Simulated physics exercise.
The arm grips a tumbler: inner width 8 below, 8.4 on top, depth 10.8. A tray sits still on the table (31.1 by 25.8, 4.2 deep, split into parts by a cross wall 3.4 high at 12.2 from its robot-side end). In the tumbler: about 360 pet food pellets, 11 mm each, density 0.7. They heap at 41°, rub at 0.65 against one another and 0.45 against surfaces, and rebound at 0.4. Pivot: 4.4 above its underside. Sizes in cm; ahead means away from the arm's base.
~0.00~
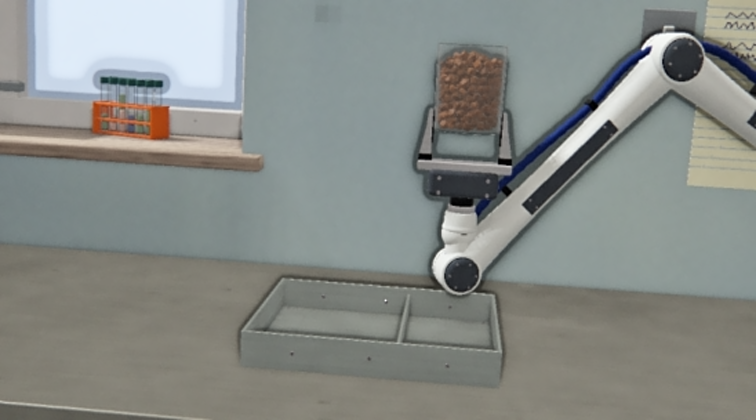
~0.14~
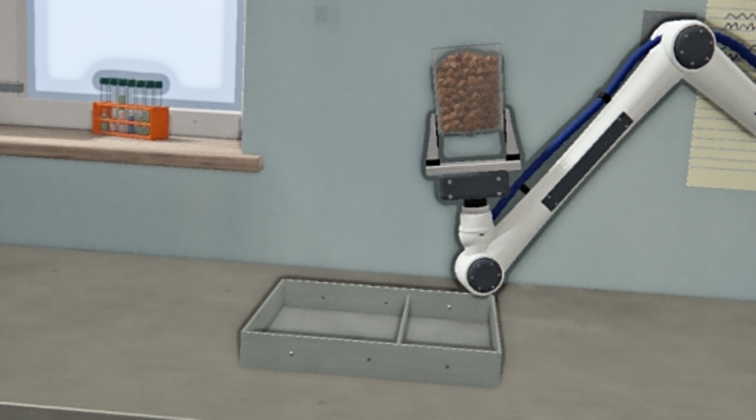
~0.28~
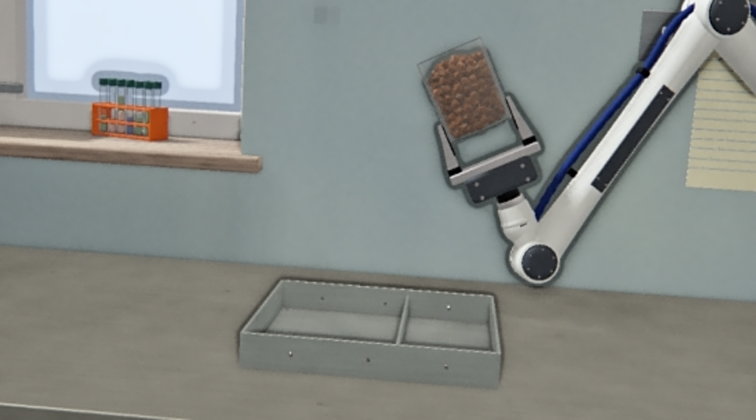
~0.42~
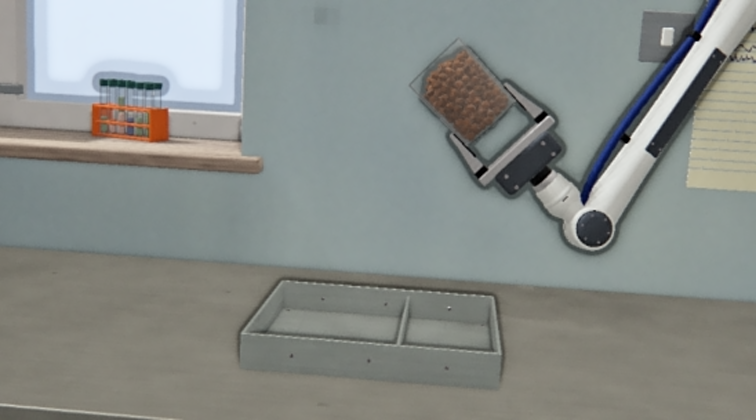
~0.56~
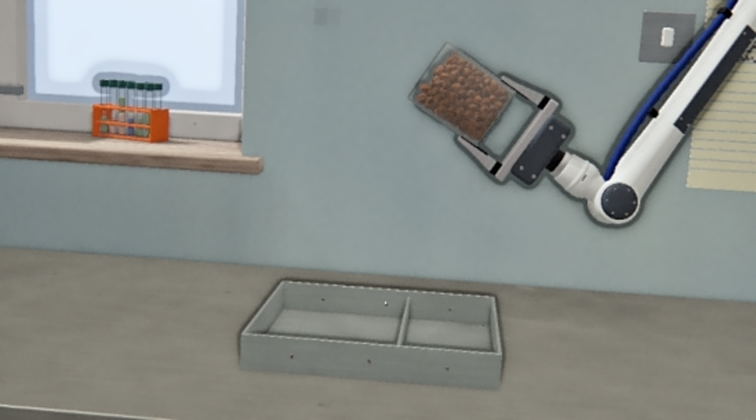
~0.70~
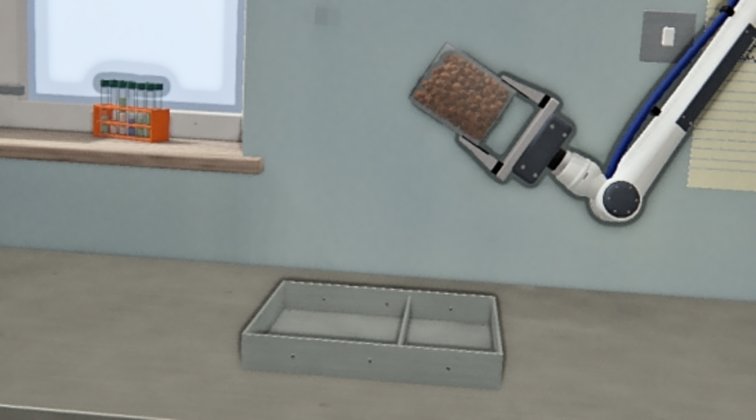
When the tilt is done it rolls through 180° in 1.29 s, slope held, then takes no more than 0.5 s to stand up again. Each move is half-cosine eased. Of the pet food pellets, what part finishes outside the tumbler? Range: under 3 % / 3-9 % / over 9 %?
Less than 3 %.
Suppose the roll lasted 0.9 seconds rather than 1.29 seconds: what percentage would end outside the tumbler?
About 0 %.
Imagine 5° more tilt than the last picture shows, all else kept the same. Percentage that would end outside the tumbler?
I'd expect close to 0 per cent then.
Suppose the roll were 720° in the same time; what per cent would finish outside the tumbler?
I'd expect some 0 per cent.
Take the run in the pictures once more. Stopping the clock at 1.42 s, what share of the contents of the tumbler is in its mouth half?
Near 45 percent is in the half by the mouth.
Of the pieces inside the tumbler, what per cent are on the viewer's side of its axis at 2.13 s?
The answer works out at some 50 percent.
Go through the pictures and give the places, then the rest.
In the first picture, tumbler middle at (470, 89), upright; upper third of the load around (472, 69), from x 440 to 500, top at y 55; 358 in the tumbler.
In the second picture, tumbler middle at (469, 90), tipped 8°; upper third of the load around (468, 70), from x 440 to 495, top at y 55.
In the third picture, tumbler middle at (465, 91), tipped 26°; upper third of the load around (464, 72), from x 430 to 505, top at y 55.
In the fourth picture, tumbler middle at (463, 94), tipped 47°; upper third of the load around (460, 77), from x 430 to 505, top at y 55.
In the fifth picture, tumbler middle at (463, 95), tipped 58°; upper third of the load around (459, 80), from x 420 to 505, top at y 55.
In the sixth picture, tumbler middle at (463, 95), tipped 59°; upper third of the load around (460, 80), from x 420 to 505, top at y 60; 358 in the tumbler.
After 1.42 s, tipped 59°, highest piece 39 above the table; 358 in the tumbler.
After 2.13 s, tipped 48°, highest piece 39 above the table; 358 in the tumbler.
After 2.69 s, upright, highest piece 40 above the table; 358 in the tumbler.
After 3.39 s, upright, highest piece 40 above the table; 358 in the tumbler.
At rest, 358 in the tumbler. That is 0 % outside the tumbler.
